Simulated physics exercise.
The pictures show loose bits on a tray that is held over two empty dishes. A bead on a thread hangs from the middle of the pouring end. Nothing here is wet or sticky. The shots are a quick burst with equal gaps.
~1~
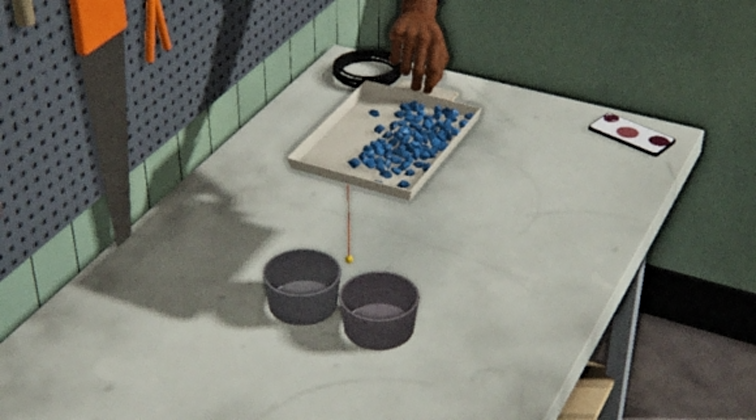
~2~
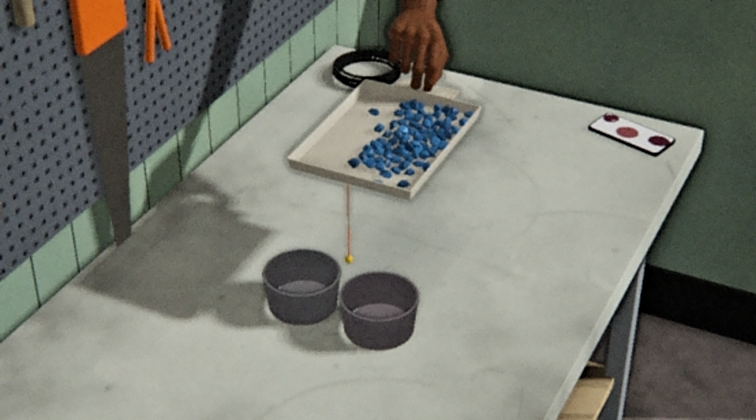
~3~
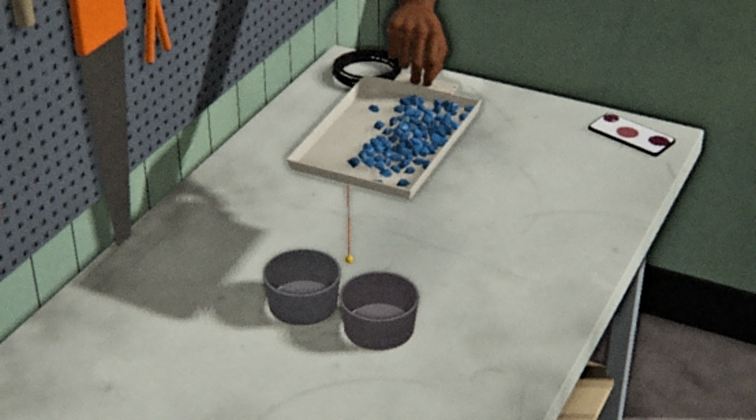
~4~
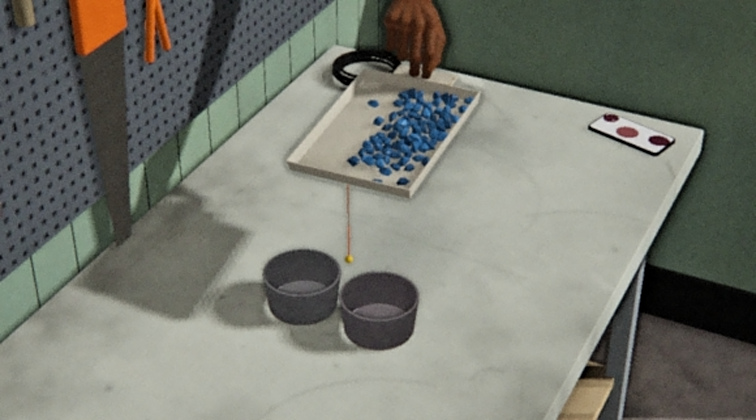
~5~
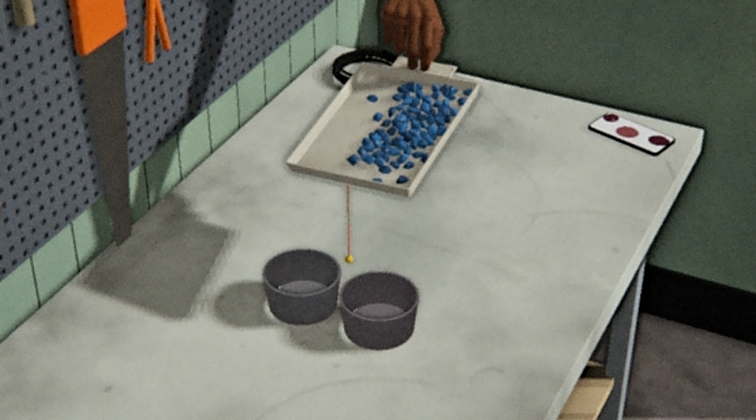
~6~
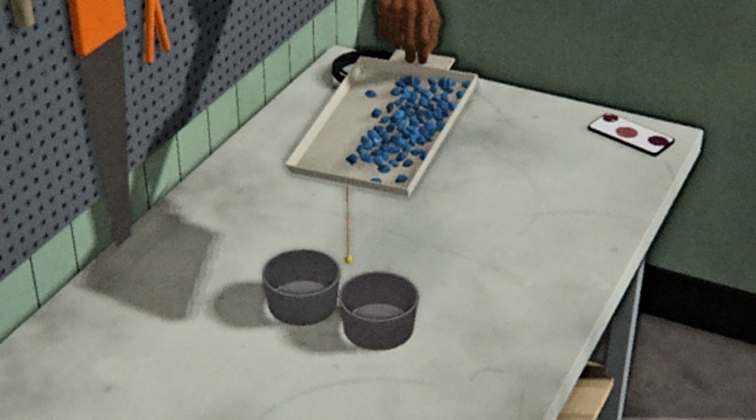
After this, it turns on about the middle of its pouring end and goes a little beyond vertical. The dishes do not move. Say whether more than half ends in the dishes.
They take over half between them.
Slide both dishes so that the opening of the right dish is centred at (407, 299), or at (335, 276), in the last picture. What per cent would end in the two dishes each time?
The first gives 30 %, the second 70 %.
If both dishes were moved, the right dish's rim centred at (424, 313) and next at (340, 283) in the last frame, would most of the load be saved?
The first try: Less than half. The second: Above a half.
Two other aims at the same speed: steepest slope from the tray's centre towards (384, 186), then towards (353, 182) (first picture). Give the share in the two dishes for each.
Near 80 % and 80 %.
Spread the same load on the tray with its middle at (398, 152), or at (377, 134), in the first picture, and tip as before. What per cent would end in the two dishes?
About 80 and 80 per cent.
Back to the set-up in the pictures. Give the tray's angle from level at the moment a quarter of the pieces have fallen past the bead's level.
Roughly 80°.
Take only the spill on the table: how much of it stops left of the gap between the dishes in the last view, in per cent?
It comes to 100 per cent or so.
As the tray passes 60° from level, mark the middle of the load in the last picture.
Close to (328, 164).
Shortly afterwards, tray tipped steeply; the bulk on the tray; only a few in the left dish; only a few outside both; a little in the air.
Next, tray tipped past a quarter turn; near a quarter on the tray; only a few in the right dish; near half in the left dish; a little outside both; near a quarter in the air.
Some moments later, tray tipped past a quarter turn; only a few in the right dish; the bulk in the left dish; near a quarter outside both.
In the end, tray tipped past a quarter turn; only a few in the right dish; the bulk in the left dish; near a quarter outside both.
